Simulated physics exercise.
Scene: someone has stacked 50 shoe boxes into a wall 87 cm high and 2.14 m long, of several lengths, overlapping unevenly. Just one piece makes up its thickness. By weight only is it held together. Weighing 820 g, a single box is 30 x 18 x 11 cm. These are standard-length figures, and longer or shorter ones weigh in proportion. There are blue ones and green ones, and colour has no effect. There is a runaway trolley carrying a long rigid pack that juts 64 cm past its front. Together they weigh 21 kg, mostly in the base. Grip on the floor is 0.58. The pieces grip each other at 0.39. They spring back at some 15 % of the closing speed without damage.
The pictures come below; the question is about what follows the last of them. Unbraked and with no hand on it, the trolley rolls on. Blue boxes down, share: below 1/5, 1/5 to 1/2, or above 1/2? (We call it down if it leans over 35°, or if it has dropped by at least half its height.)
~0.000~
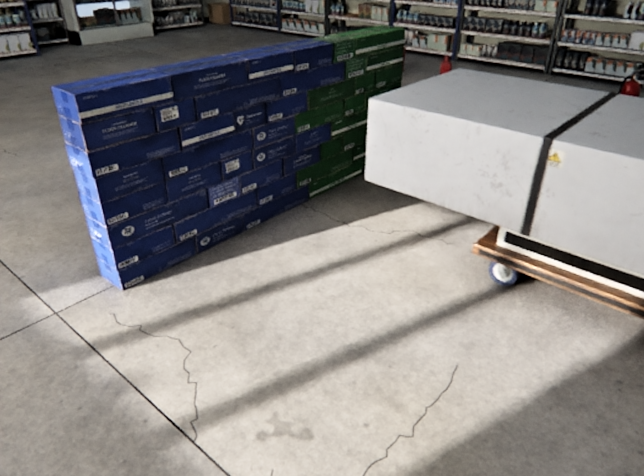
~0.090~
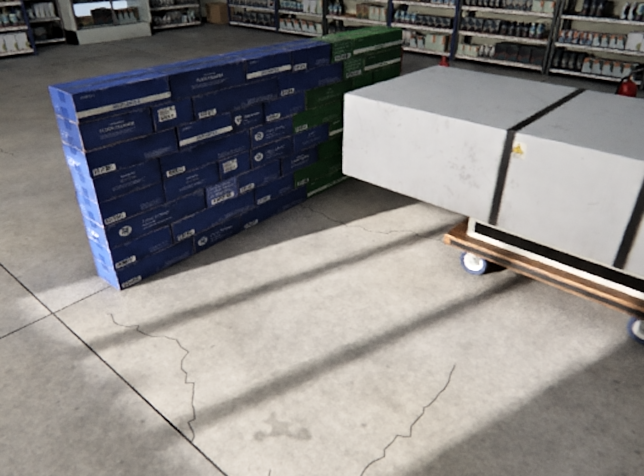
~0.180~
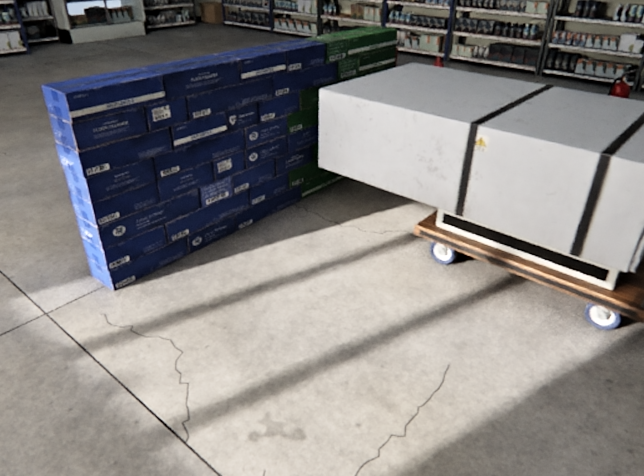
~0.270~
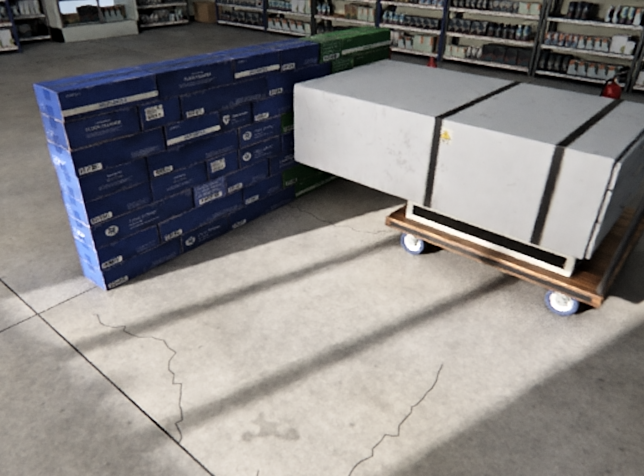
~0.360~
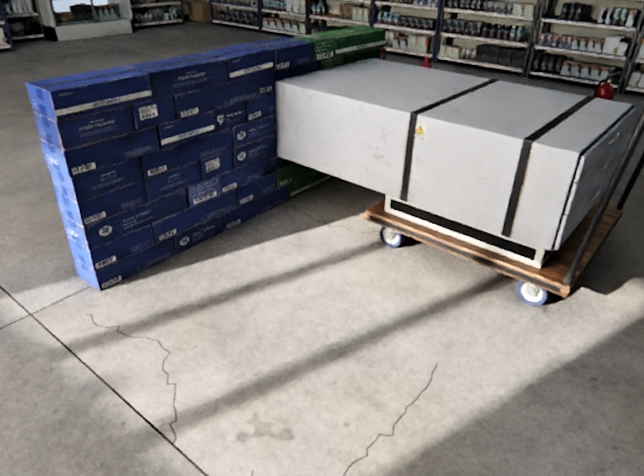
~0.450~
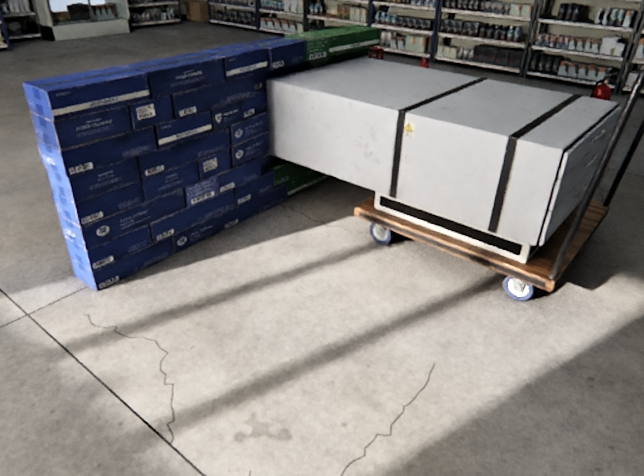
1/5 to 1/2.
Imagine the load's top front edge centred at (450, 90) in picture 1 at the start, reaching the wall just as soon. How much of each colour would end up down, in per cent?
Blue 40%, green 80%.
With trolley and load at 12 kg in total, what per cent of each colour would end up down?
Down at the end: Blue 0 per cent, green 0 per cent.
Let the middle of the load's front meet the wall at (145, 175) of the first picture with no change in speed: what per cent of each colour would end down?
For blue it's 80 per cent, for green 0 per cent.
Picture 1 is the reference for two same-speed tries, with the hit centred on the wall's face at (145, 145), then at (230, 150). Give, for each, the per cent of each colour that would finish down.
For blue it's 50 then 80 per cent, for green 0 then 20 per cent.
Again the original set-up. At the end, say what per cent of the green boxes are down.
The green group ends with 100% down.
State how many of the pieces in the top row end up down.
Top row tally: 5.
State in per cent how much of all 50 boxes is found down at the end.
I'd put it at about 60 percent.
By 0.62 s, load 13 cm past the wall's line, still rolling; none of the 30 blue boxes down (0 of 50 in all colours); top blue box unmoved; top green box tilted 13°.
By 0.90 s, load 18 cm past the wall's line, still rolling; 2 of the 30 blue boxes down (11 of 50 in all colours); top blue box unmoved; top green box tilted 40°, 9 cm lower.
By 1.14 s, load 21 cm past the wall's line, still rolling; 11 of the 30 blue boxes down (30 of 50 in all colours); top blue box unmoved; top green box tilted 49°, 51 cm lower.
By 1.50 s, load 24 cm past the wall's line, still rolling; 11 of the 30 blue boxes down (30 of 50 in all colours); top blue box unmoved; top green box tilted 25°, 57 cm lower.
When it is over (2.4 s), load 24 cm past the wall's line, stopped; 11 of the 30 blue boxes down (30 of 50 in all colours); top blue box unmoved; top green box tilted 51°, 59 cm lower. That is 37 per cent. In pixels of the last frame, middles, top blue box near (89, 91), top green box near (205, 122).
